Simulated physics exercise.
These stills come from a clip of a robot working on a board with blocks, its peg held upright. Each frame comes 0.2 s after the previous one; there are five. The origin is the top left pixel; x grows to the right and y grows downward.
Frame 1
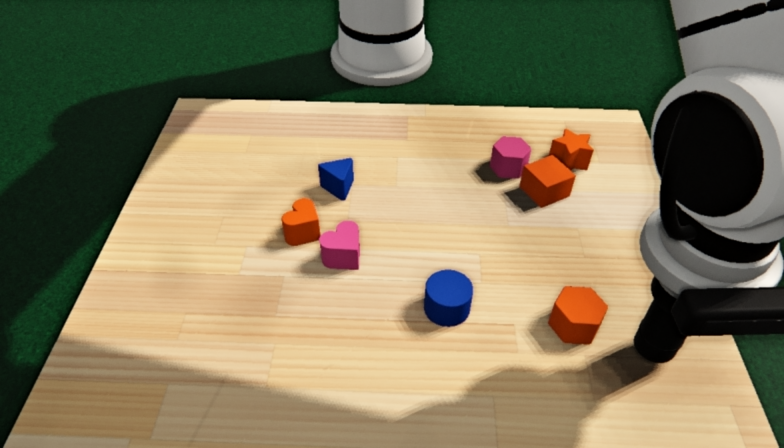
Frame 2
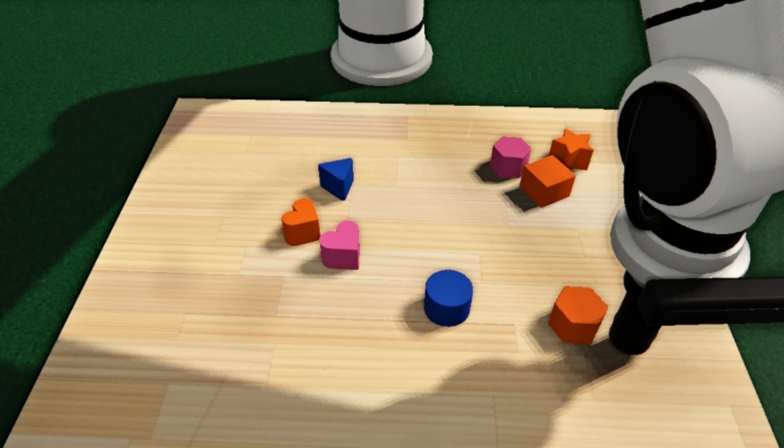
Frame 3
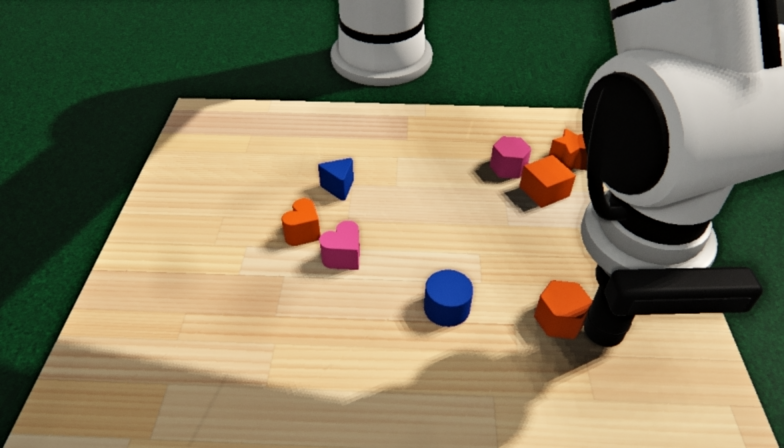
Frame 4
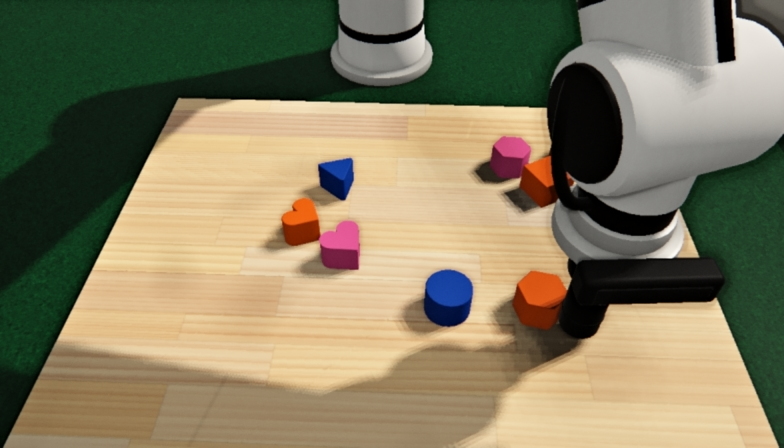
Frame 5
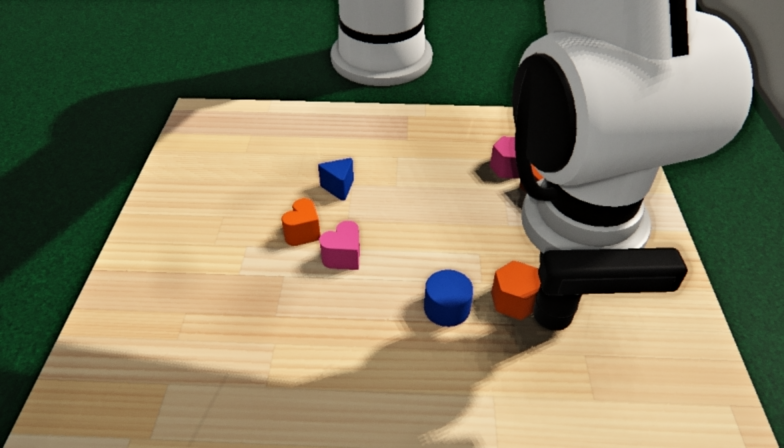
A robot arm moves left and pushes the orange hexagon across the board toward the blue cylinder.
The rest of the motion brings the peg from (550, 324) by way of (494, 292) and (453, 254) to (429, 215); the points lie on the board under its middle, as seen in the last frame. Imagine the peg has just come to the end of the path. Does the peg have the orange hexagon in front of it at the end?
No, that is not how it ends up.
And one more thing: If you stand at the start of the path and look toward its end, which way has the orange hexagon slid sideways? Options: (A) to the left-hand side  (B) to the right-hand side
A (to the left-hand side)
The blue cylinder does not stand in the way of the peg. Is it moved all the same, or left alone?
It stays put.
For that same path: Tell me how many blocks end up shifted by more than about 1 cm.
The count will be 1.
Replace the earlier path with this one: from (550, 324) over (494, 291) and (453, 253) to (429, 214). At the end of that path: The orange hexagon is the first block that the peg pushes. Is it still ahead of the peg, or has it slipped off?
It is off to the side or behind.
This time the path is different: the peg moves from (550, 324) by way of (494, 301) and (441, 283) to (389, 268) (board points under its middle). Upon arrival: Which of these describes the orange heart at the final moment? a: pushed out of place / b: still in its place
Option b.
On the path given first. One third of the way, peg (494, 283); orange hexagon (463, 248).
Two thirds of the way, peg (454, 246); orange hexagon (419, 221), turned 35° anticlockwise.
At the end, peg (430, 207); blue cylinder in place; orange hexagon (399, 209), turned 70° anticlockwise.
